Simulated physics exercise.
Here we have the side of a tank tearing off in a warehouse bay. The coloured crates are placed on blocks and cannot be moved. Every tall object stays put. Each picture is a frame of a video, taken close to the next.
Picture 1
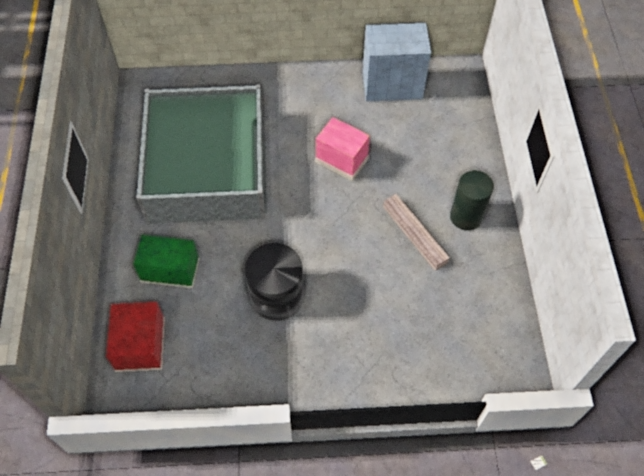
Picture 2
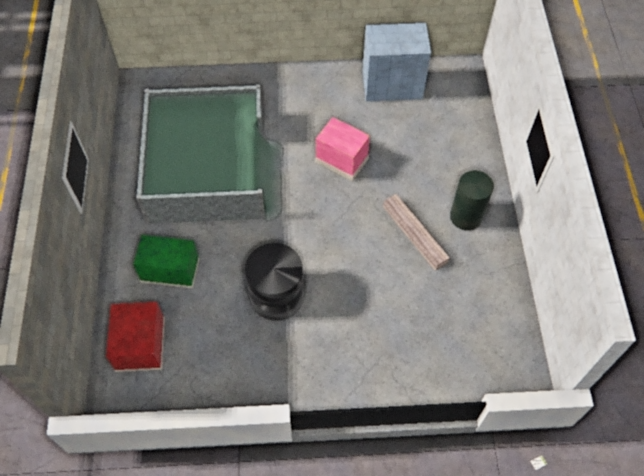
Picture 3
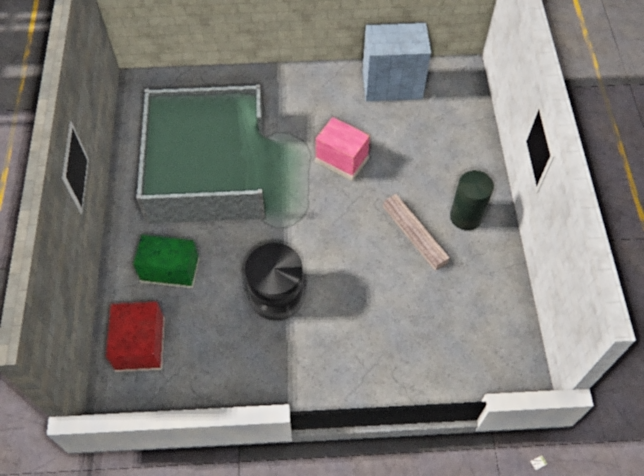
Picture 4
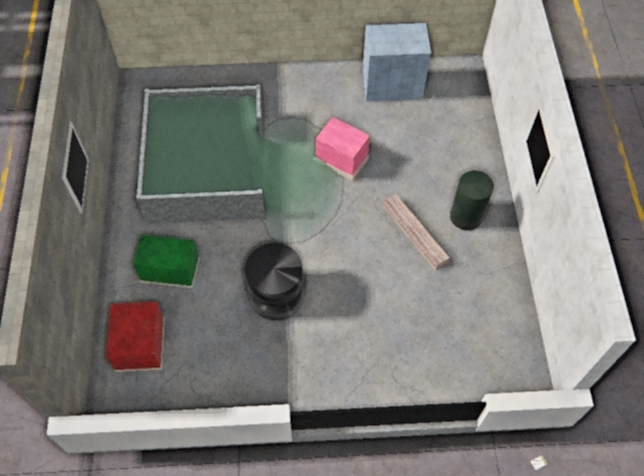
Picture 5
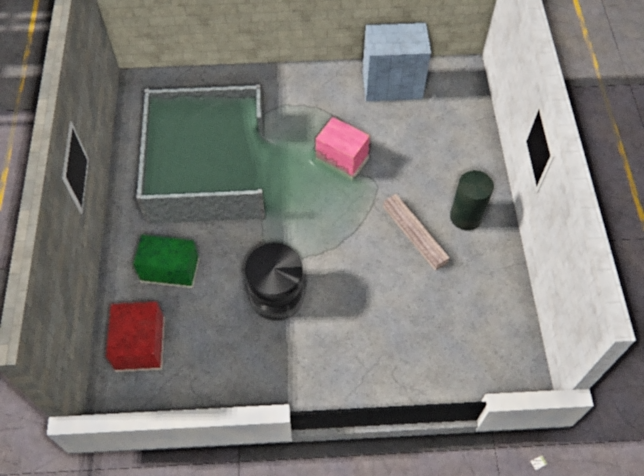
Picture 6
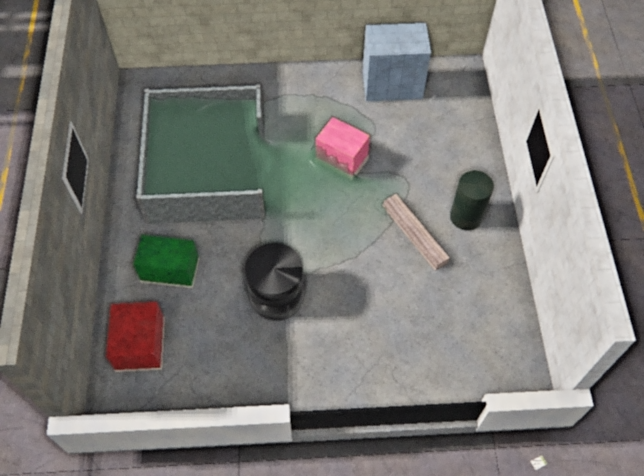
Green water pours from a gap in the tank's right side and spreads around the pink box.
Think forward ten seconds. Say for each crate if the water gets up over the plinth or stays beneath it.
My prediction: The red crate is reached. The pink crate is reached. The green crate is reached.
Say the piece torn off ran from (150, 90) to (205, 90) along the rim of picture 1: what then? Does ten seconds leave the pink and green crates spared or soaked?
Note - pink remains untouched, green goes wet.
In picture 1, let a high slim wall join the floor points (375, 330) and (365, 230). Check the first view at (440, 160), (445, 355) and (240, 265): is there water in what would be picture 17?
First inundated, then inundated, then unwetted.
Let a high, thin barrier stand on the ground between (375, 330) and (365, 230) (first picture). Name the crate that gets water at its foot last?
That would be the crate marked green.
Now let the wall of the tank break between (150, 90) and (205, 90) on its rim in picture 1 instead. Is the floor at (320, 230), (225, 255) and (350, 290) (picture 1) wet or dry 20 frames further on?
Taken in turn, that's not reached, not reached, and finally not reached.
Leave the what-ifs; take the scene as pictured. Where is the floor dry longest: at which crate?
Clearly the green one.
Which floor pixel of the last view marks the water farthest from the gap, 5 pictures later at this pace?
Roughly at (512, 207).
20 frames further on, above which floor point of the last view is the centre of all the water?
I reckon somewhere around (349, 208).
A moment on, water covers 25 % of the floor; the red crate not reached, the pink crate water round its plinth, the green crate not reached.
Next, water covers 50 % of the floor; the red crate not reached, the pink crate water round its plinth, the green crate not reached.
Then, water covers 60 % of the floor; the red crate not reached, the pink crate water round its plinth, the green crate not reached.
Later, water covers 85 % of the floor; the red crate water round its plinth, the pink crate water round its plinth, the green crate not reached.
In the end, water covers 100 % of the floor; the red crate was topped, the pink crate was topped, the green crate was topped.
